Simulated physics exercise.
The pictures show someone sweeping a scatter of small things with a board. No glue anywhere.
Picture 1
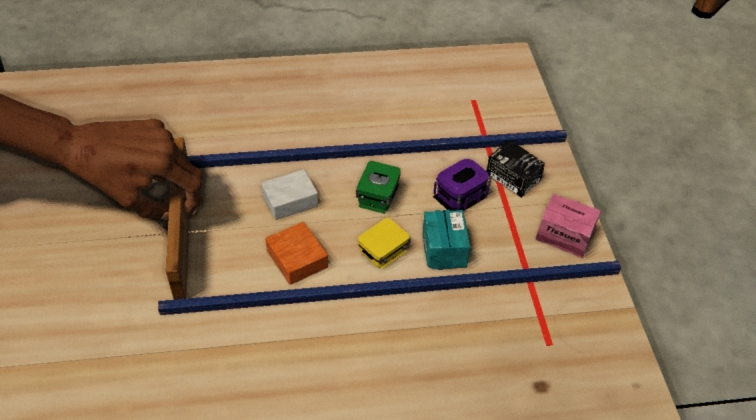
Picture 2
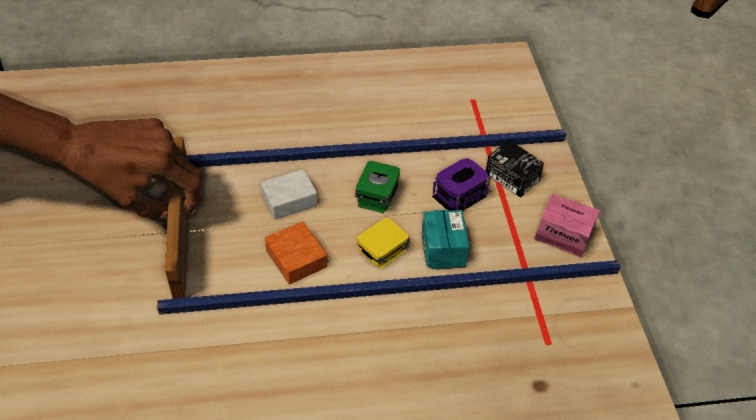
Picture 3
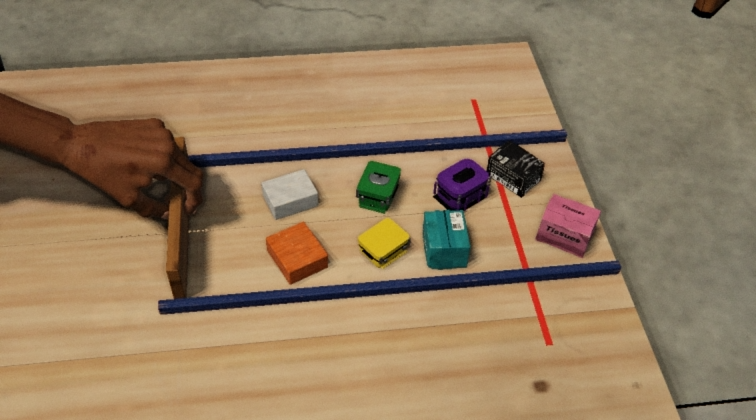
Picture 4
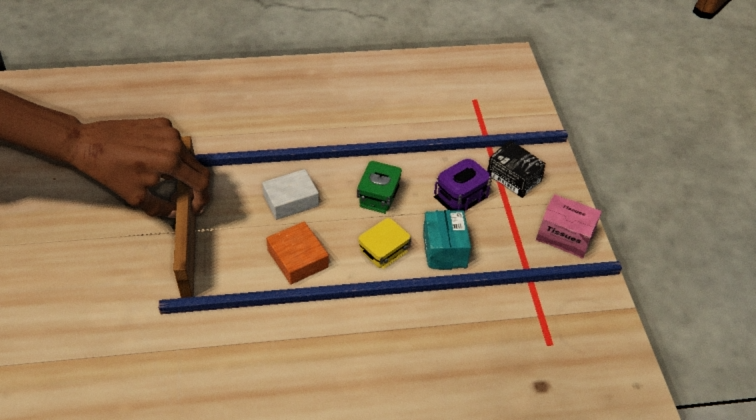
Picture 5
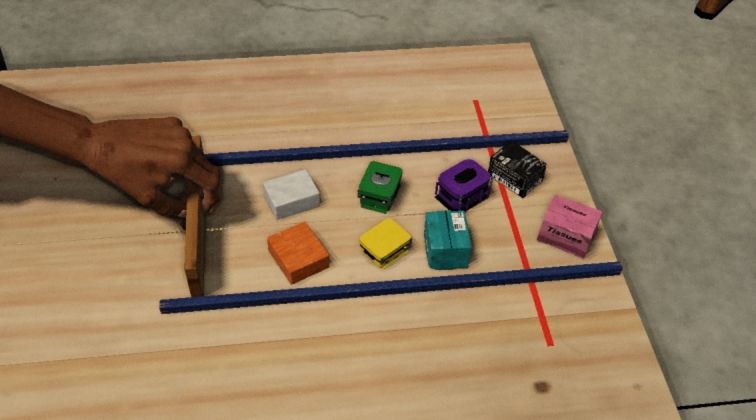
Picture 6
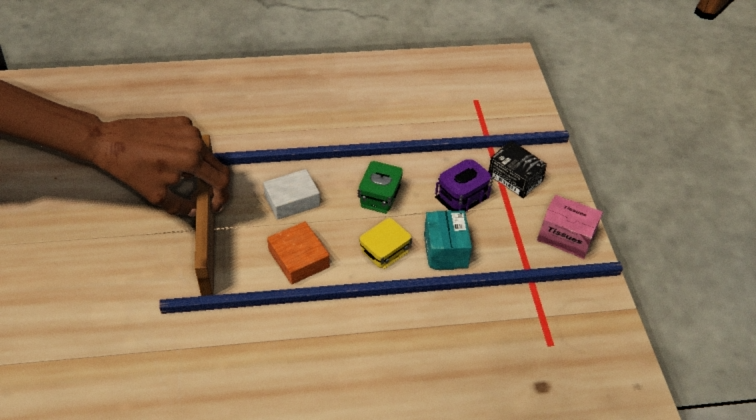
Hand sliding a wooden board slightly right between two blue rails, towards eight small coloured boxes that stay still near a red line.
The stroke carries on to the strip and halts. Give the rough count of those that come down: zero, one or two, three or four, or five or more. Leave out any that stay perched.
In the end the number that fall off is three or four.
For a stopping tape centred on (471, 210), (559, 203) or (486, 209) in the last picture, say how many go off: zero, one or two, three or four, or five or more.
The falls would be just one or two; five or over; one or two.
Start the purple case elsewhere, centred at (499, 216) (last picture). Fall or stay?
It remains up.
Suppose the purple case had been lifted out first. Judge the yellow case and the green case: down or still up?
The yellow case remains up, the green case stays on.
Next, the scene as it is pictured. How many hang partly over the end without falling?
0 of them.
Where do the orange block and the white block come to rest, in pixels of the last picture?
Near (542, 240) and (526, 182).
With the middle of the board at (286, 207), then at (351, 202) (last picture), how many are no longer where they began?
The counts are 2 and 5.
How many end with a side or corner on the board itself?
In contact: 2.
A little later, none off yet; pink box at rest near (570, 226); black box at rest near (517, 169); purple case at rest near (464, 186).
Next, none off yet; pink box moving near (575, 226); black box shifted a little near (541, 163); purple case shifted about its own width near (518, 186).
When it is over, the number that fall off is three or four; down, turquoise box, purple case, black box and pink box.
